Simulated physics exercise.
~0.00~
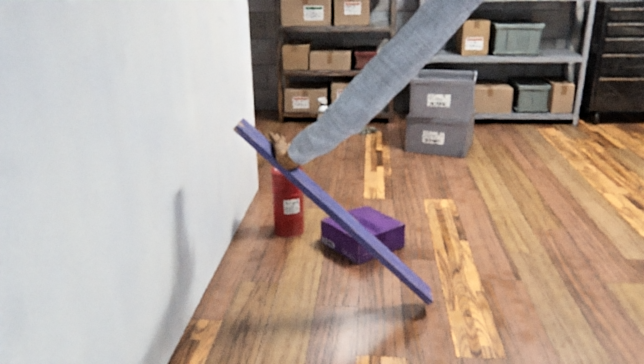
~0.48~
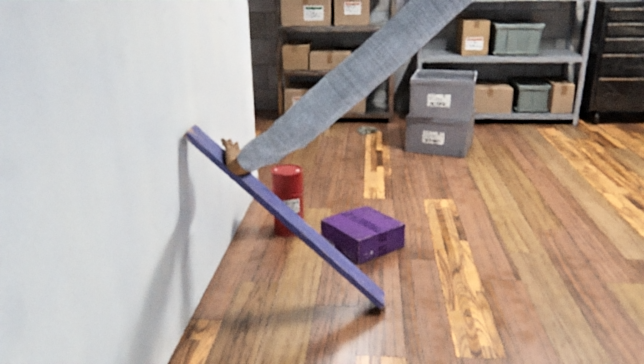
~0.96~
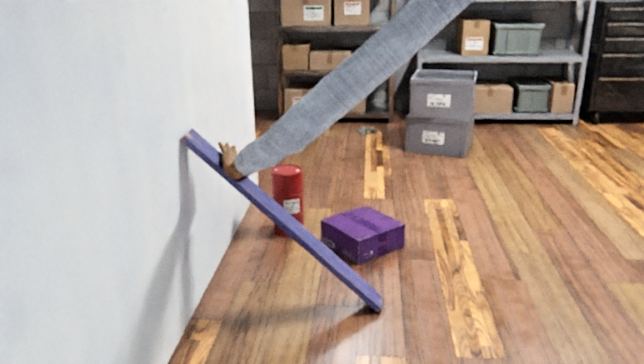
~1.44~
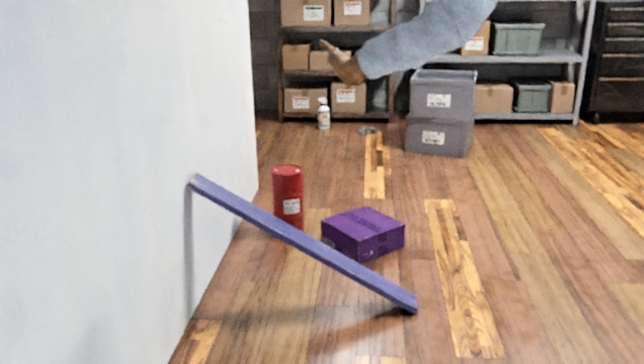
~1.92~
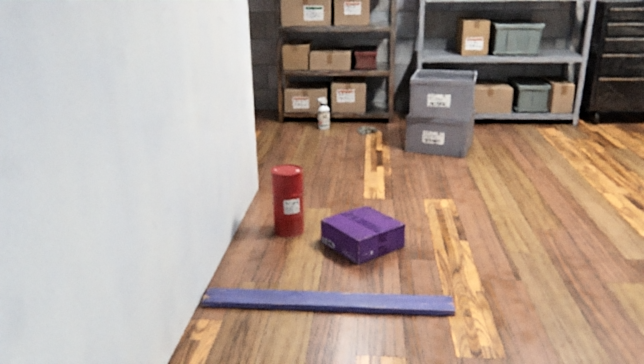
The clip shows a hand leaning a blue plank against a white wall near a red canister and a purple box, then letting go and drawing back. The plank slides down until it lies flat on the wooden floor, while the canister and box stay in place.
